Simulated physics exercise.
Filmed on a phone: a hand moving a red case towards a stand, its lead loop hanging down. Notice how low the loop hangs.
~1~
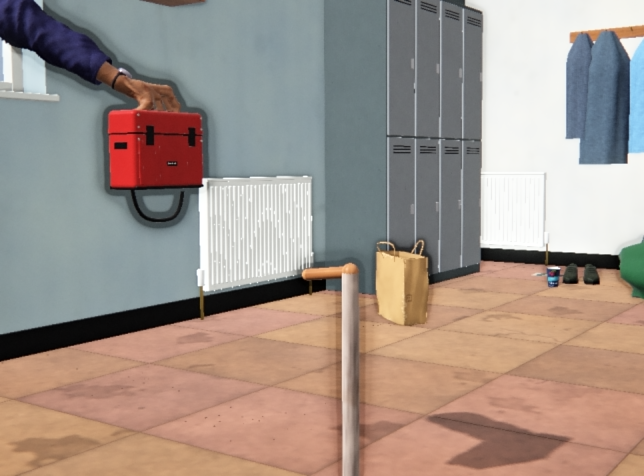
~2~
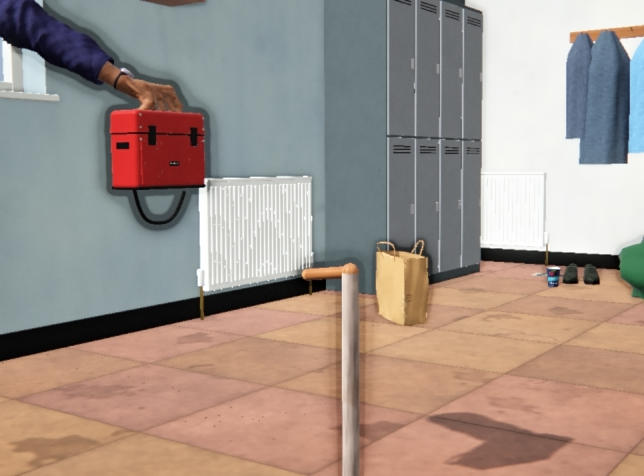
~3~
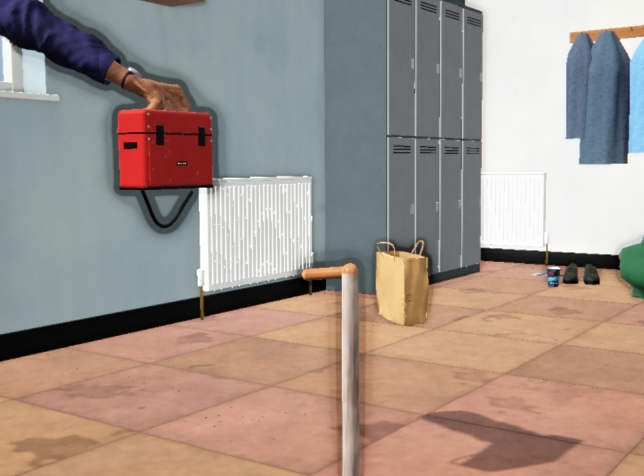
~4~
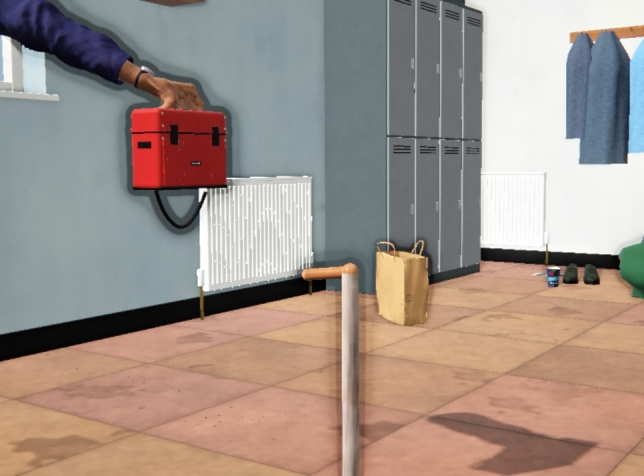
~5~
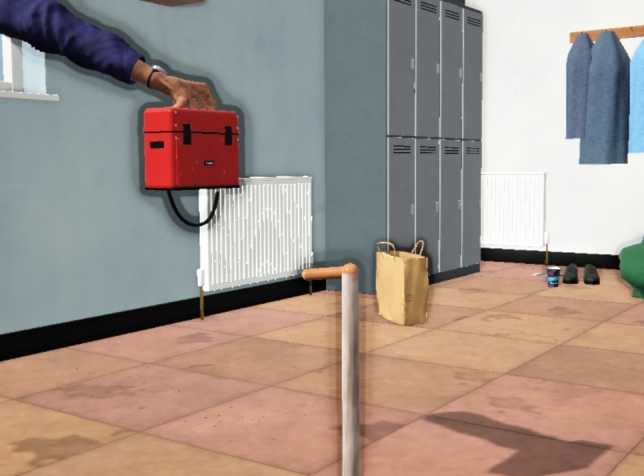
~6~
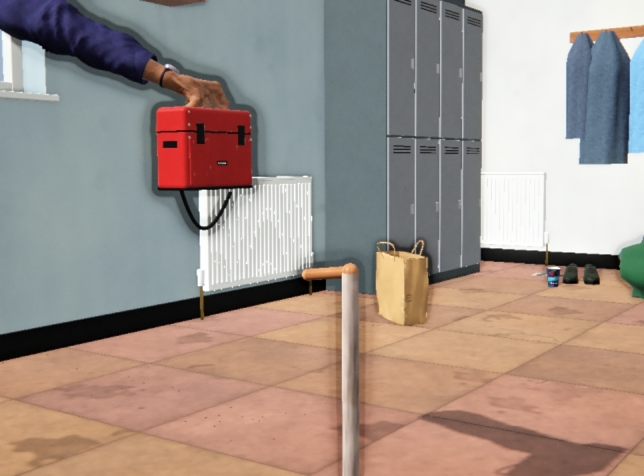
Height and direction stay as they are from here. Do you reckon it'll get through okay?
Yes, it gets through fine.
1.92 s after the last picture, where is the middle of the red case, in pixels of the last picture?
Its middle lies at about (419, 144) in the last view.
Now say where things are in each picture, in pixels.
Red case (157, 150); hook tip (308, 275), in the first frame.
Red case (159, 150); bottom of the loop (158, 223), in the second frame.
Red case (167, 150), in the third frame.
Red case (181, 150); bottom of the loop (181, 227), in the fourth frame.
Red case (193, 149), in the fifth frame.
Red case (206, 149); bottom of the loop (204, 228); hook tip (308, 275); hook points towards it, loop hangs above the hook, in the sixth frame.
Then, 0.86 s later than the last view, case nearing the post near (292, 147).
Then, 1.92 s later than the last view, case past the post near (418, 144).
Finally, case past the post near (528, 142). The red case passes clear.
